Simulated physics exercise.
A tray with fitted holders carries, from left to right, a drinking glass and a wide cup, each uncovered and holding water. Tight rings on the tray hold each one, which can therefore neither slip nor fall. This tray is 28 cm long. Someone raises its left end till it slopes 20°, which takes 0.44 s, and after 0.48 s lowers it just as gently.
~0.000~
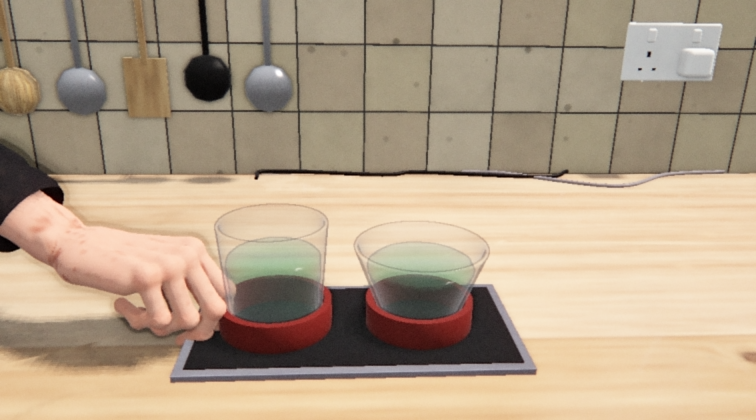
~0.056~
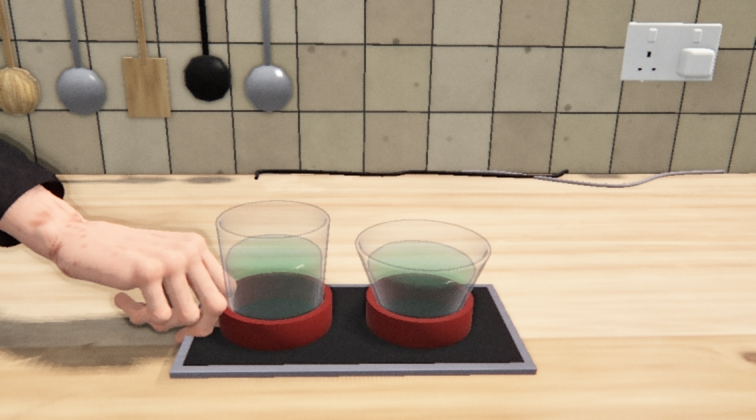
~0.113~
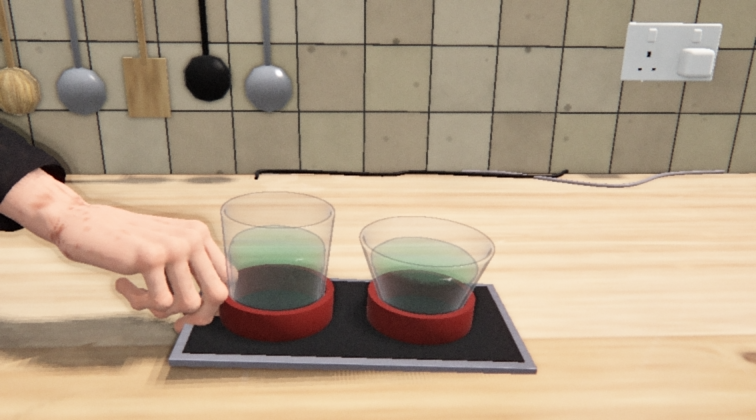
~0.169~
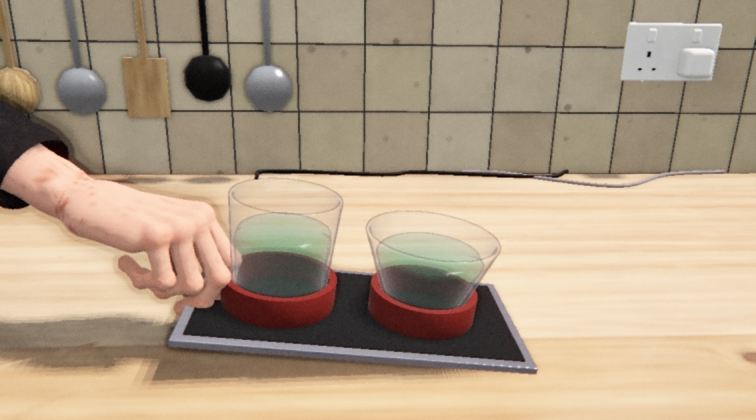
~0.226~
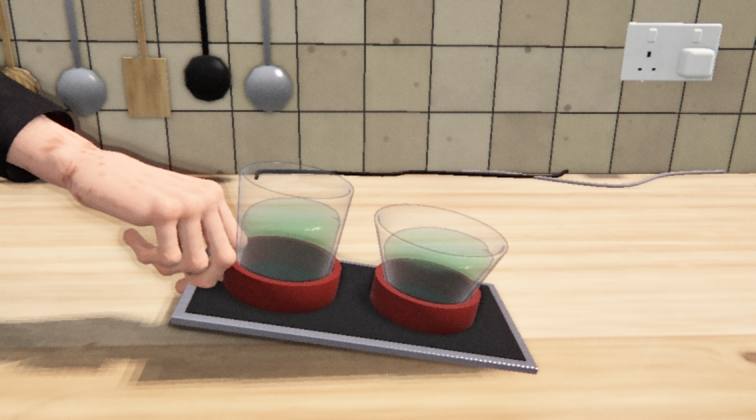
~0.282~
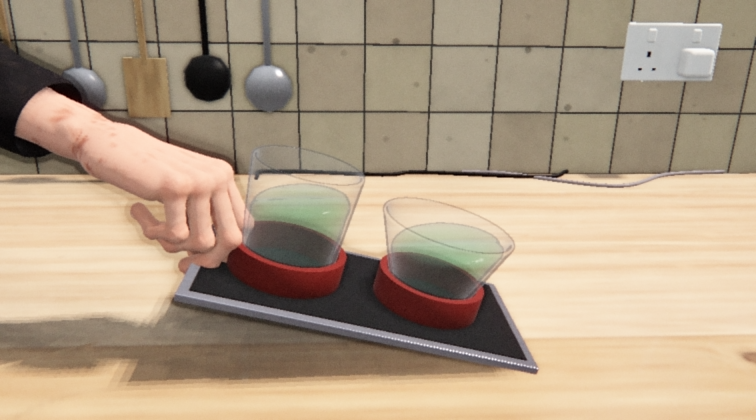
In the video, a tray holding a drinking glass and a wide cup of greenish liquid in red holders sits on a wooden counter, and a hand gradually raises its left end, so the tray and both vessels slope down toward the right.
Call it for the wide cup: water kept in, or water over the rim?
Over the rim.
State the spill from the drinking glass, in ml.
Some 0 ml.
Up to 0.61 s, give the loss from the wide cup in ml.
About 8 ml.
By 0.61 s the slope is 20°; losses from the left are 0, 8 ml.
By 0.94 s the slope is 20°; losses from the left are 0, 10 ml.
By 1.27 s the slope is 2°; losses from the left are 0, 10 ml.
By 1.61 s the slope is 0°; losses from the left are 0, 10 ml.
At rest losses from the left are 0, 10 ml.
